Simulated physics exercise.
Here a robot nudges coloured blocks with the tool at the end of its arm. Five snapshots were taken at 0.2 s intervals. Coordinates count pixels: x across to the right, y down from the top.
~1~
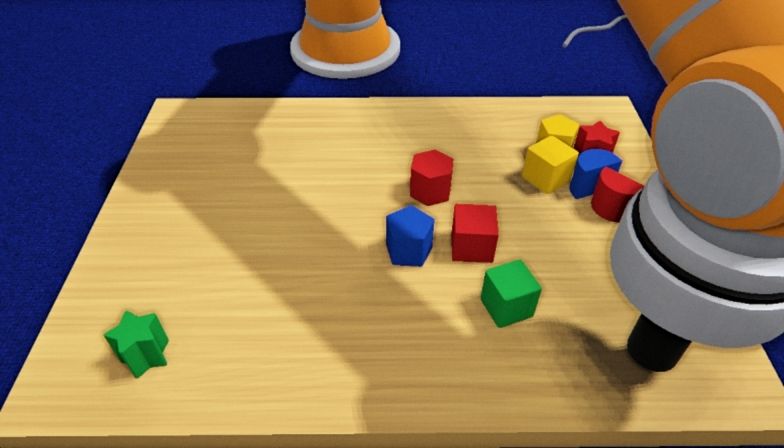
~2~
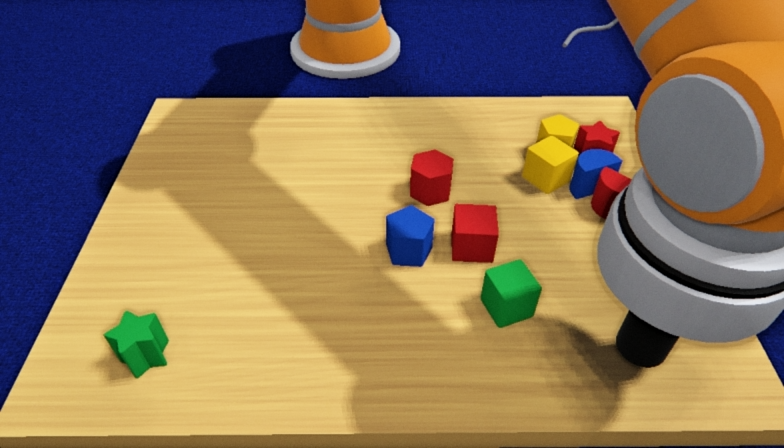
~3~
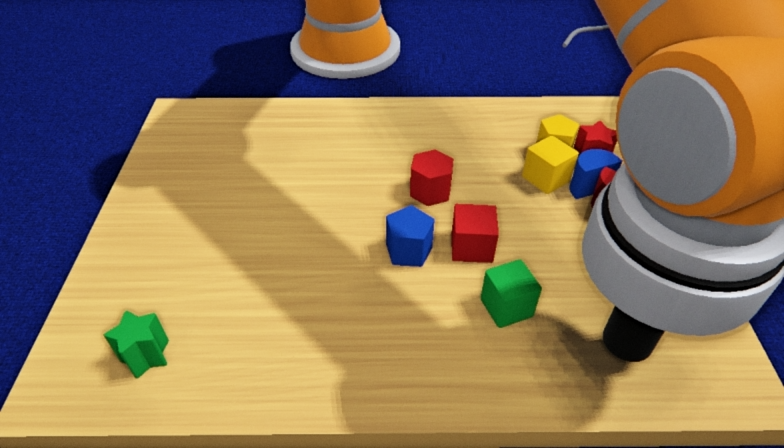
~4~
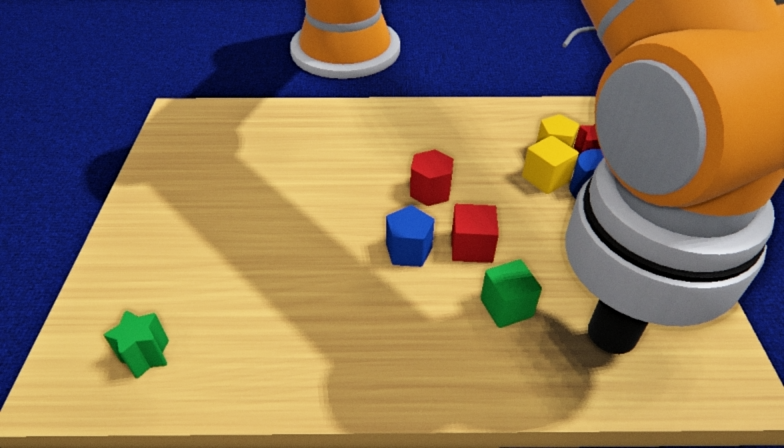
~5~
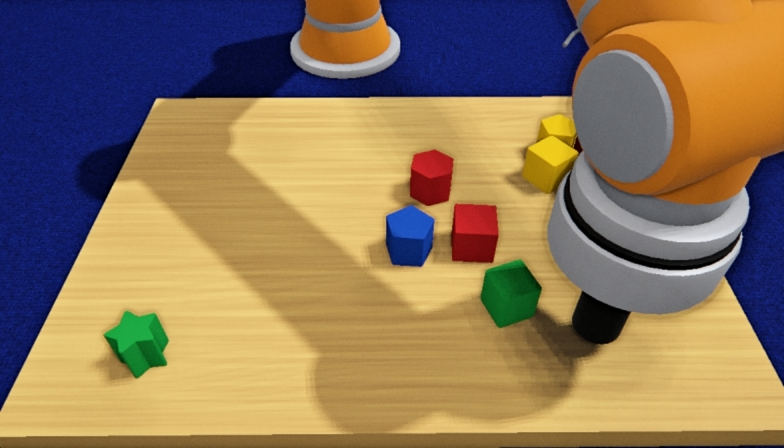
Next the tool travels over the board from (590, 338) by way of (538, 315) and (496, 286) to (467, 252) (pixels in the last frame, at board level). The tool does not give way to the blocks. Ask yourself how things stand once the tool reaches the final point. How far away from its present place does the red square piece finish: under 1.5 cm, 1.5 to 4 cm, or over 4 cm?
The red square piece moves 1.5-4 cm.
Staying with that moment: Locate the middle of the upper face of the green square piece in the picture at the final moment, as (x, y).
The middle of the upper face of the green square piece will lie at about (448, 257) in the picture.
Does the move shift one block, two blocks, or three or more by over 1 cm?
2 blocks.
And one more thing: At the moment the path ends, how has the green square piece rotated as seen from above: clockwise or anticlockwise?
Twists anticlockwise.
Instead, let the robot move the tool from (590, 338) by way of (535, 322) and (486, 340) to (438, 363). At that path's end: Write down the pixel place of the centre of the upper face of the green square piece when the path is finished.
The answer is (473, 271).
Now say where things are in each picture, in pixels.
The first frame shows tool tip at (652, 351); block tops, blue pentagonal block at (410, 222); red square piece at (476, 218); green square piece at (514, 279).
The second frame shows tool at (641, 347); blocks unchanged.
The third frame shows tool at (627, 341); blocks unchanged.
The fourth frame shows tool at (612, 334); blocks unchanged.
The fifth frame shows tool at (596, 325); blue pentagonal block at (410, 222); red square piece at (476, 218); green square piece at (514, 279).
The first path, step by step. One third of the way, tool at (542, 302); green square piece at (494, 273).
Two thirds of the way, tool at (498, 272); green square piece at (457, 262), turned 60° anticlockwise.
At the end, tool at (469, 239); blue pentagonal block in place; red square piece at (459, 195); green square piece at (448, 257), turned 90° anticlockwise.
